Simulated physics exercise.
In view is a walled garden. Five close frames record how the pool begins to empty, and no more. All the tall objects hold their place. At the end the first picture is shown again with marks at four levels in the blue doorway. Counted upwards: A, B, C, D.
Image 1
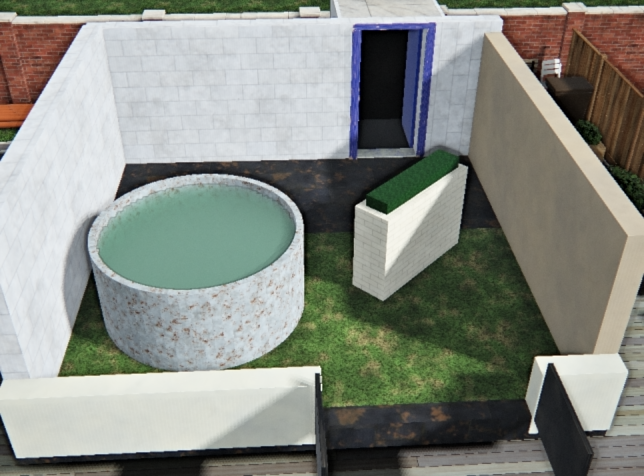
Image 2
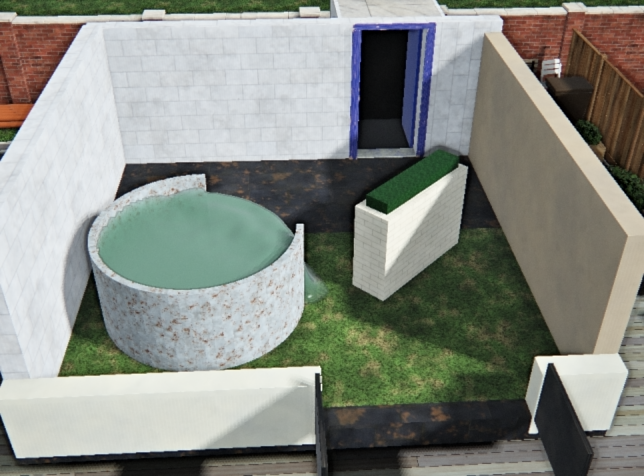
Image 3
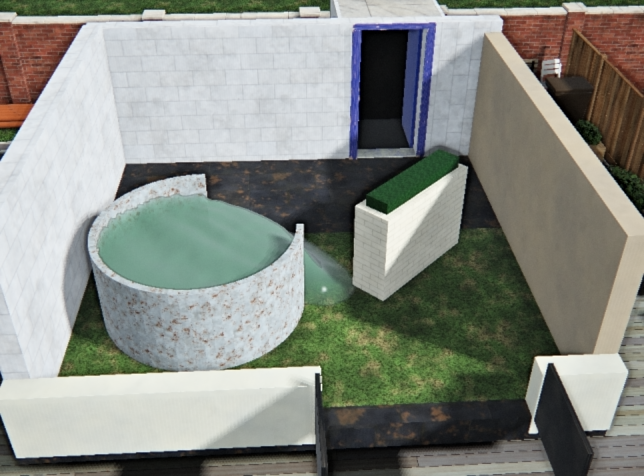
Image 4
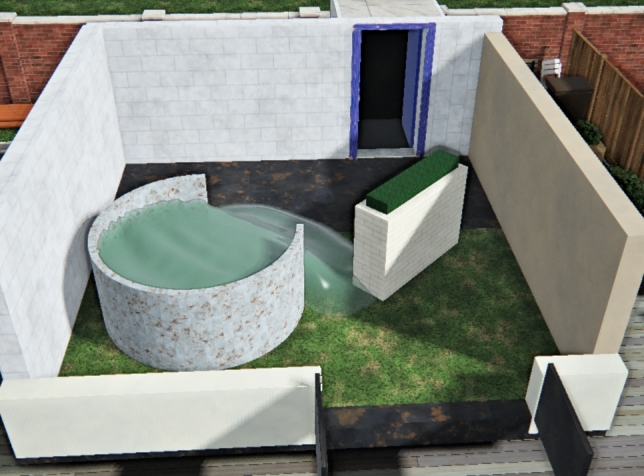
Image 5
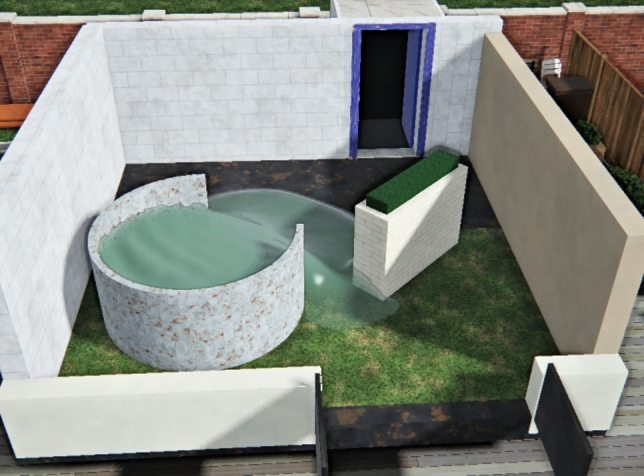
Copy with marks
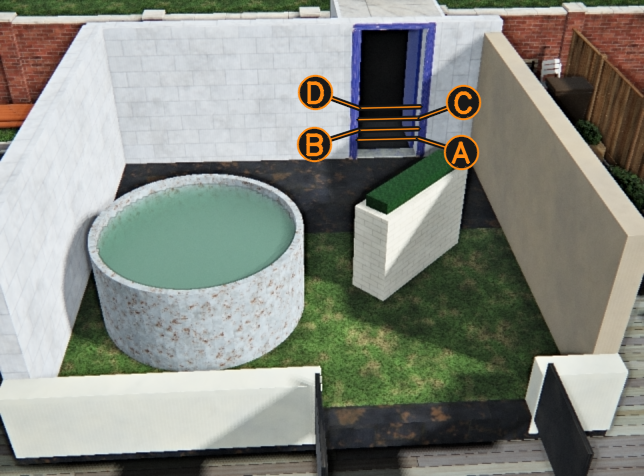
A walled garden with pale block walls and a patchy lawn is seen from above and in front. A round, mottled stone pool of green water stands at left, a white planter topped with green hedge right of centre, and a blue doorway at the back. The pool's right rear side opens, and water pours out, spreading over the ground towards and past the planter's near end, while the camera stays still.
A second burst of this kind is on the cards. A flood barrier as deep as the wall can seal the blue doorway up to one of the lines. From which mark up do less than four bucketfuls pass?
It is B.
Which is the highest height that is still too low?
A.
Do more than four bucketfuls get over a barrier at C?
No, not at all.
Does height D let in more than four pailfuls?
No, not at all.
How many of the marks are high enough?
Three of the four.
In orange, A at (388, 139); B at (388, 129); C at (389, 118); D at (389, 107); from the bottom up A, B, C, D.
If A is chosen, about 7 bucketfuls get in.
If B is chosen, a bucket or two gets in.
If C is chosen, a splash gets over, under a bucket.
If D is chosen, nothing gets over.
